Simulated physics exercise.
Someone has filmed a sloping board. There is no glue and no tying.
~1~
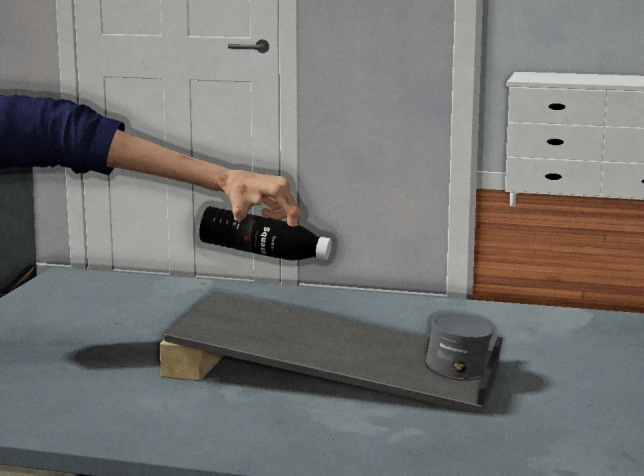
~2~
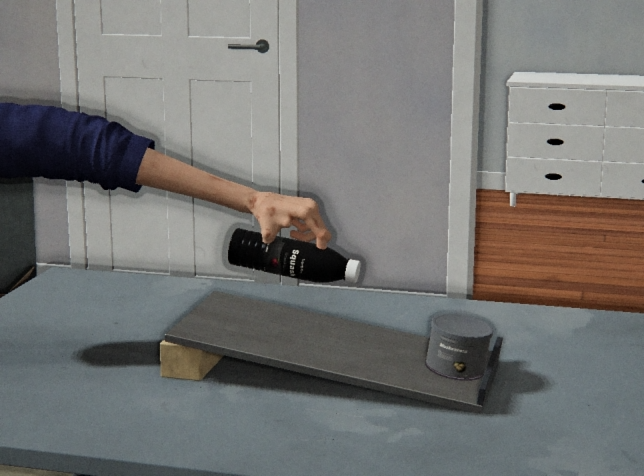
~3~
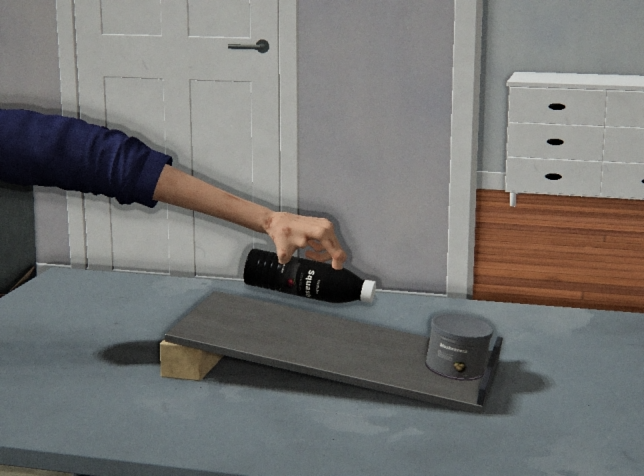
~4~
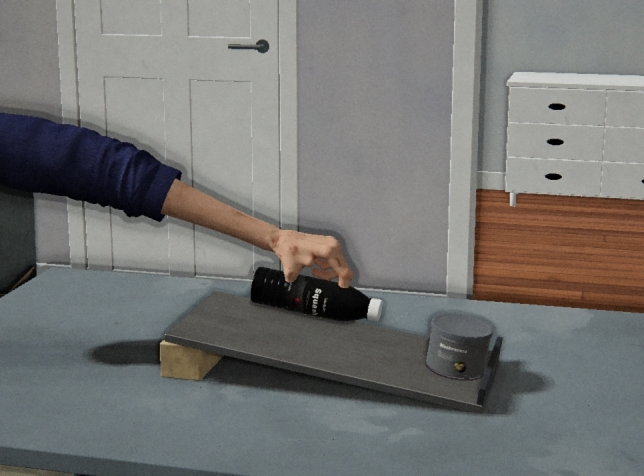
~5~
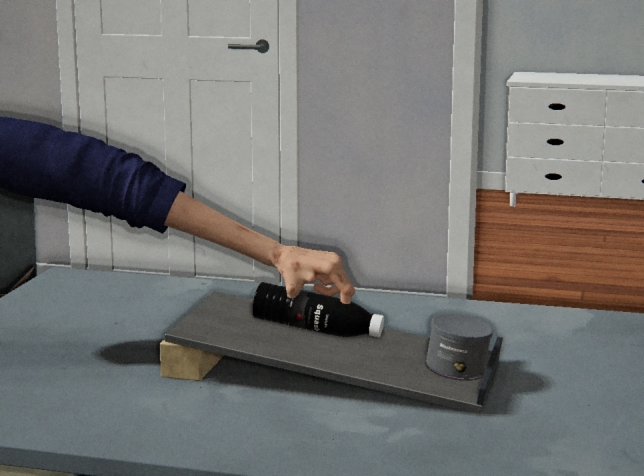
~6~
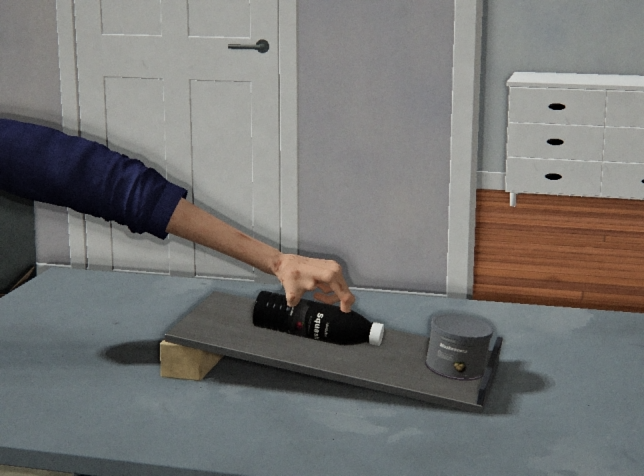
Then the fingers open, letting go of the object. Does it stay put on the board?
Yes: Just watch, it won't stir.
Then, 0.20 s past the last view, nothing moves.
Then, 0.40 s past the last view, black bottle resting near (319, 322).
Finally, both still in place. Final places as the last picture's camera would see them, black bottle near (319, 322). The black bottle stays where it is put.
